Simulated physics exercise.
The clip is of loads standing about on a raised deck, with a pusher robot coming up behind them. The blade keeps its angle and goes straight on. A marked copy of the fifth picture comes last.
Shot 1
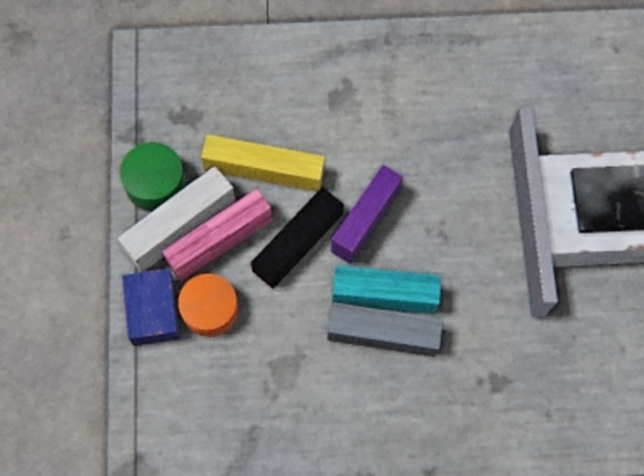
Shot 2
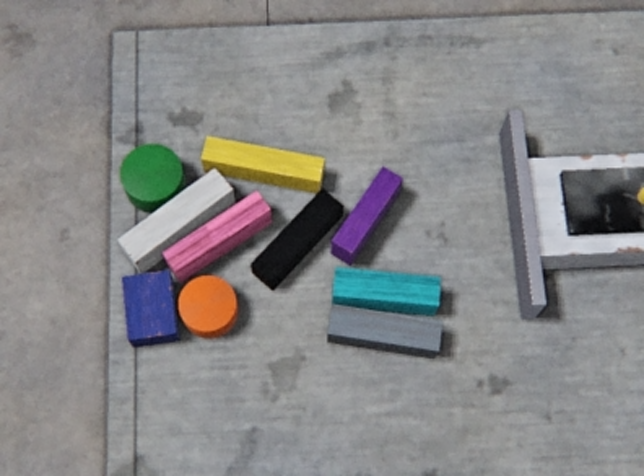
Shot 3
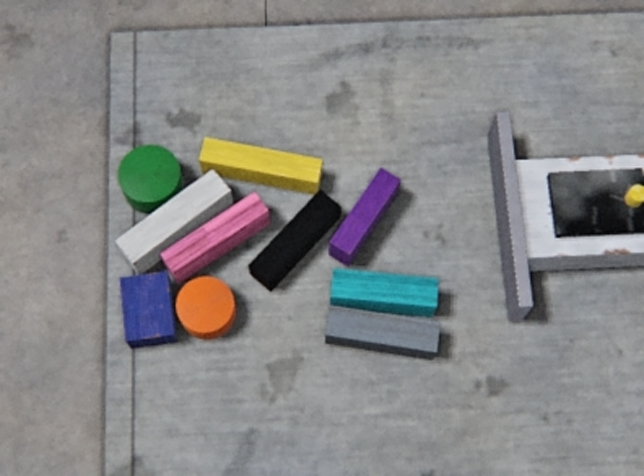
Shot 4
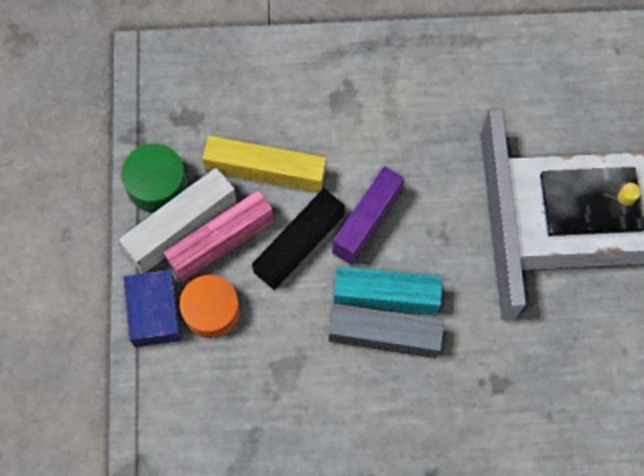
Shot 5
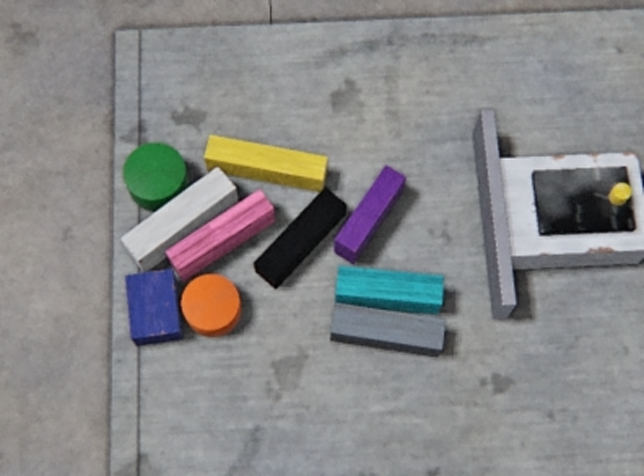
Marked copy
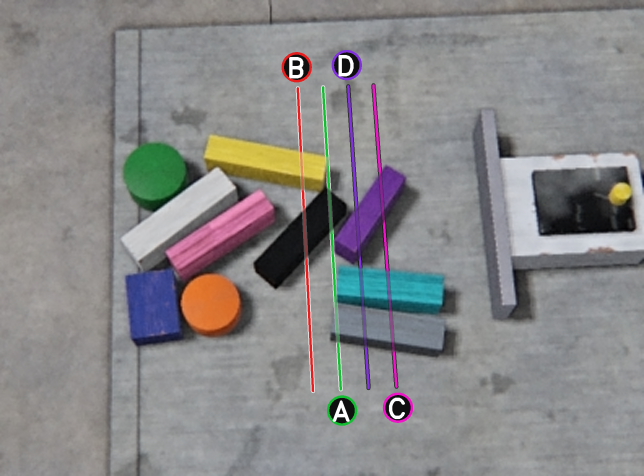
On a raised grey deck, a pusher robot creeps left toward colourful blocks that stay still.
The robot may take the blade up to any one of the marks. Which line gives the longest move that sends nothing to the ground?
B.
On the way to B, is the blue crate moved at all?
Yes.
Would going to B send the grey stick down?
No.
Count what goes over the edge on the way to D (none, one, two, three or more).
By then, none.
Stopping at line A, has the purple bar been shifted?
By then, yes.
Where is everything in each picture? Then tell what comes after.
In the first frame, pink stick (218, 235); purple bar (366, 215); white bar (178, 219).
In the second frame, robot (605, 201); grey stick (384, 332).
In the third frame, robot (591, 202); green canister (152, 180).
In the fourth frame, robot (585, 201); yellow bar (265, 165).
In the fifth frame, robot (576, 201); black stick (301, 238); pink stick (221, 236); purple bar (369, 215).
On the copy, A at (331, 231); B at (305, 232); C at (384, 229); D at (358, 230).
On B. First, robot (509, 204); turquoise stick (373, 294); blue crate (154, 308).
Then, robot (440, 207); grey stick (383, 340); black stick (288, 241).
Finally, robot (390, 209); blue crate (122, 309); orange canister (175, 312); nothing has fallen.
By contrast, A is safe but short; C is safe but short; D is safe but short.
